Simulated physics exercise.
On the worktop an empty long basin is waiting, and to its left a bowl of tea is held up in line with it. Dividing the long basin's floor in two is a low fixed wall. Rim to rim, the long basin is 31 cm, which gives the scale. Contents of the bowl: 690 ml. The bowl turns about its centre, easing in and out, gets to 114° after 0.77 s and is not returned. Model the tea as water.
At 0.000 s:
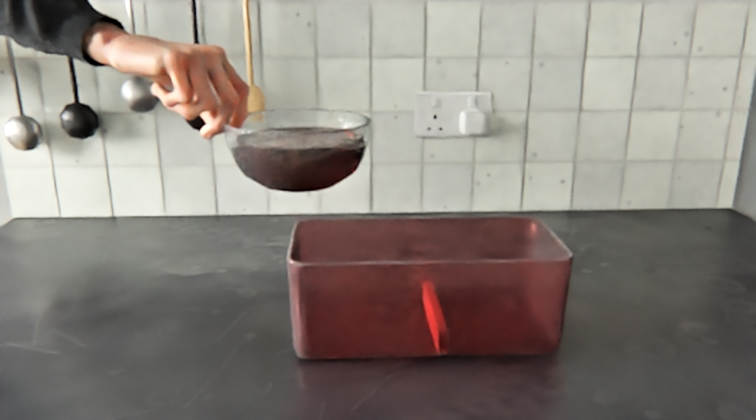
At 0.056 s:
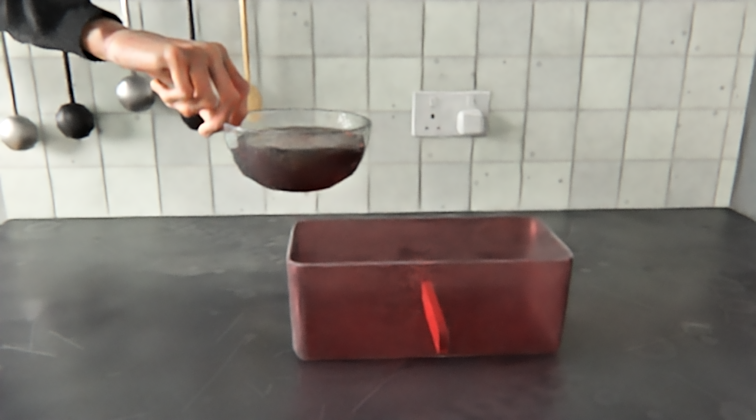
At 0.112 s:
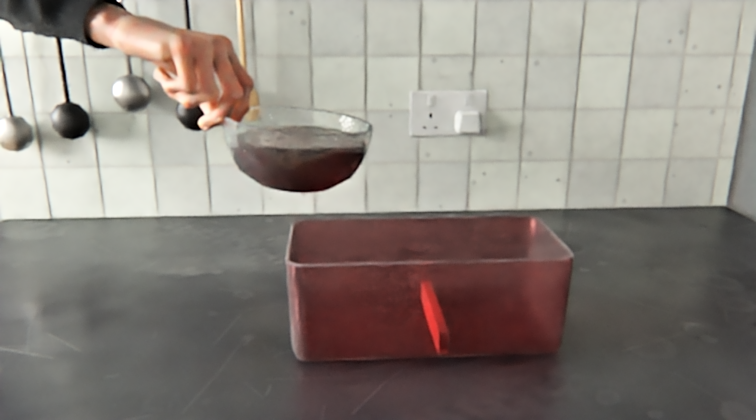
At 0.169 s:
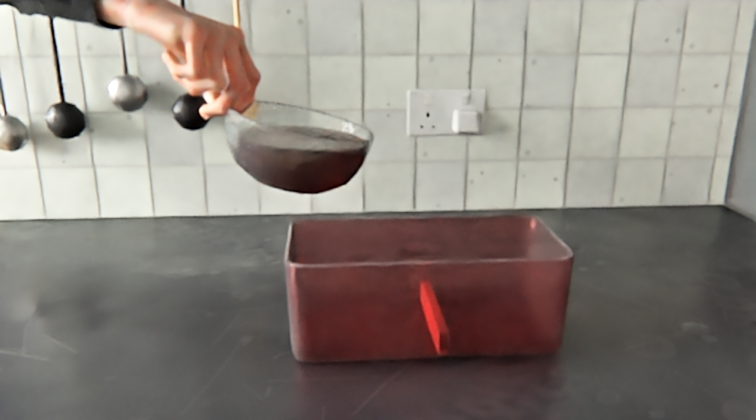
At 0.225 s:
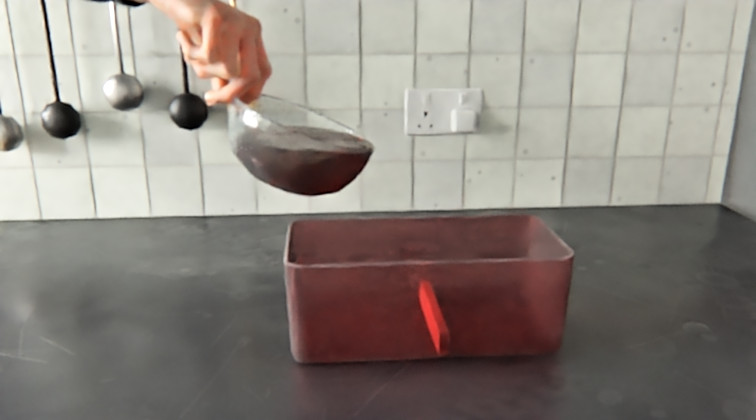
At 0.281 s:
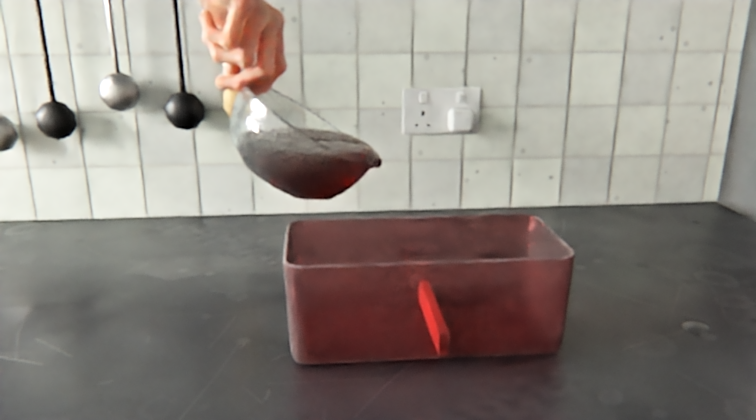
A hand in a dark sleeve holds a clear glass bowl of dark reddish-brown liquid and tilts it to the right, slowly, then further, until the liquid reaches the lowered rim. Below and to the right, a translucent red rectangular basin with a bright red strip stands still on a dark worktop. Seen from the front, pale wall tiles, a white socket and hanging ladles shift slightly leftward as the camera drifts.
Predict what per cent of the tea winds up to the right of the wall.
Roughly 26 per cent is past the wall.
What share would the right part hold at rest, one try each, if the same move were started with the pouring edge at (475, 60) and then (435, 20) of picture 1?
It comes to 65 per cent, and then 65 per cent.
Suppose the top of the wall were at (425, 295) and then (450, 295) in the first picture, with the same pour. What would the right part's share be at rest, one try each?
20 then 10 %.
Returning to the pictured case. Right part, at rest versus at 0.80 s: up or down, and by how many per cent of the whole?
It goes up by about 7.
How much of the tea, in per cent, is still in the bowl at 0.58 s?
Close to 10 in a hundred.
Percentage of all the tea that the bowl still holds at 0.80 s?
Close to 0 percent of the total.
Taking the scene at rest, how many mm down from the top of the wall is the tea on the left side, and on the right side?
Left 8 mm, right 20 mm.
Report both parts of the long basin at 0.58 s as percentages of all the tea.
Lab note: Left near 64 %, right near 6.
By 0.58 s the tilt is 97° and 11 per cent is still to pour, 64 is left of the wall and 6 right of it.
By 0.80 s the tilt is 114° and 0 per cent is still to pour, 77 is left of the wall and 19 right of it.
By 1.02 s the tilt is 114° and 0 per cent is still to pour, 72 is left of the wall and 25 right of it.
By 1.27 s the tilt is 114° and 0 per cent is still to pour, 71 is left of the wall and 26 right of it.
At rest 71 per cent lies left of the wall, 26 right of it and 3 outside.
